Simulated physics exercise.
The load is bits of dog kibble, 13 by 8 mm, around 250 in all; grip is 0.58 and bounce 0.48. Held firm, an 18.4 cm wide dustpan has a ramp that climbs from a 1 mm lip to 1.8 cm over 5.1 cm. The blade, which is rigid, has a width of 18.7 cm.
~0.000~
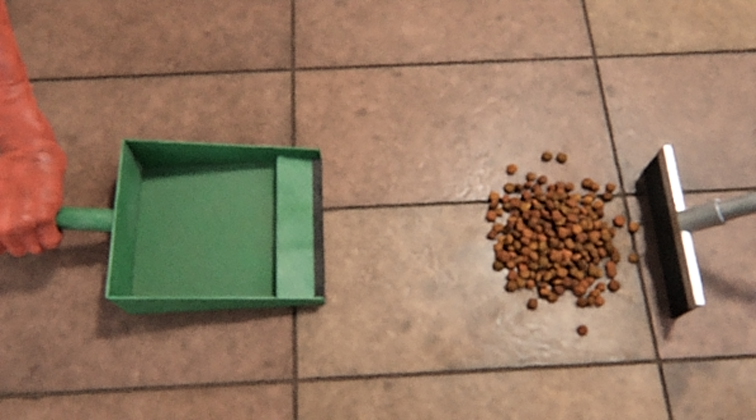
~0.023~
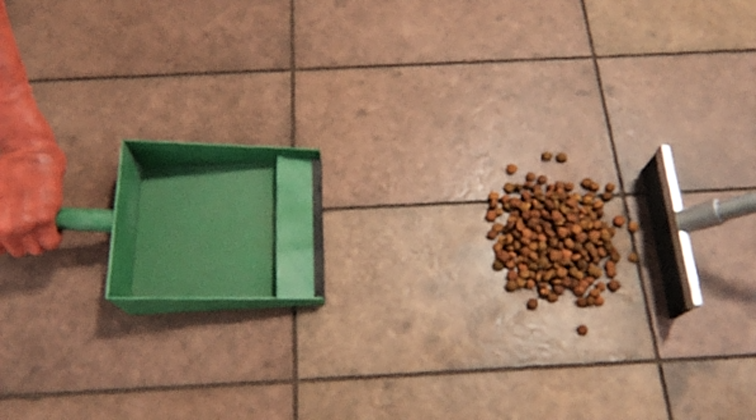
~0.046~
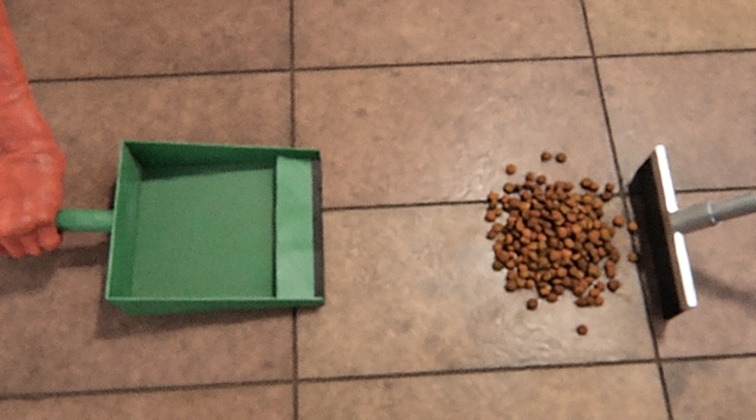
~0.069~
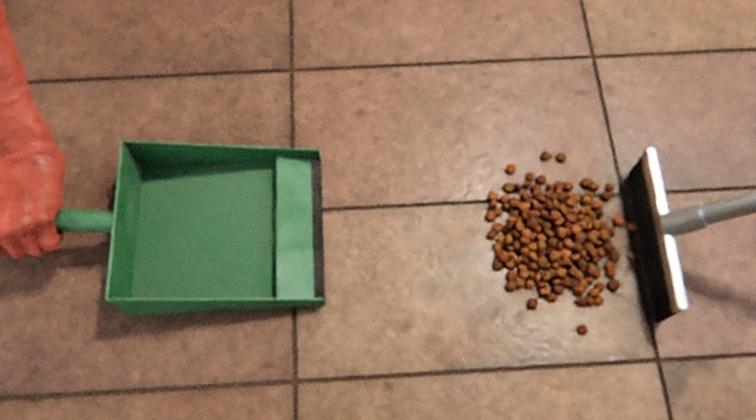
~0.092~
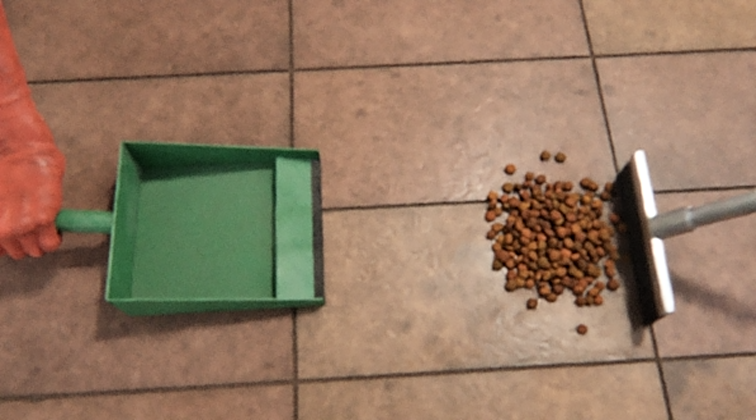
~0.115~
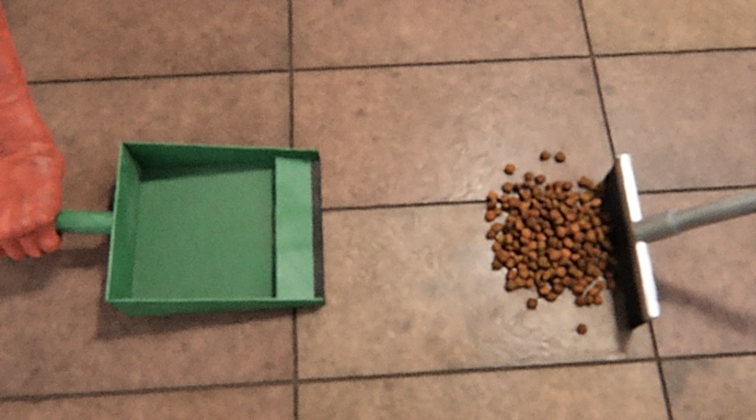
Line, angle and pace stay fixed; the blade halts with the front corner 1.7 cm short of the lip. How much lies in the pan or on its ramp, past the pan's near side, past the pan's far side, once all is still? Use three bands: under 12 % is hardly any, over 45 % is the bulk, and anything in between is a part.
Pan: A part, near side: A part, far side: Hardly any.
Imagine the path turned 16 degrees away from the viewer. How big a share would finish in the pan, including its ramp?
About 45 percent would end up there.
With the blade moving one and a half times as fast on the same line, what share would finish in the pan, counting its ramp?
About 25 per cent.
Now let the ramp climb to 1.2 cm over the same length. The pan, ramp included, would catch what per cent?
Estimate: About 20 in a hundred.
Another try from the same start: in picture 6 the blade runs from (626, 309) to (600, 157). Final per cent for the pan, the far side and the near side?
You'd see pan at 50, far at 10 and near at 20.
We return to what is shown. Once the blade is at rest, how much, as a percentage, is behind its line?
Something like 30 per cent, roughly.
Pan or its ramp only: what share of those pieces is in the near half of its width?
Something like 100 in a hundred.
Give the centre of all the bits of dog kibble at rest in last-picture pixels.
Approximately (321, 272) in the last view.
Then, at 0.33 s, middle of the blade 18 cm from the lip; 0 % over the lip, far side 0 %, near side 20 %.
After 0.47 s, middle of the blade 8 cm from the lip; 0 % over the lip, far side 0 %, near side 35 %.
After 0.74 s, middle of the blade 2 cm from the lip; 15 % over the lip, far side 0 %, near side 40 %.
At rest (1.2 s), pan 15 %, near side 40 %, far side 0 %, in front of the lip or behind the blade 45 %.
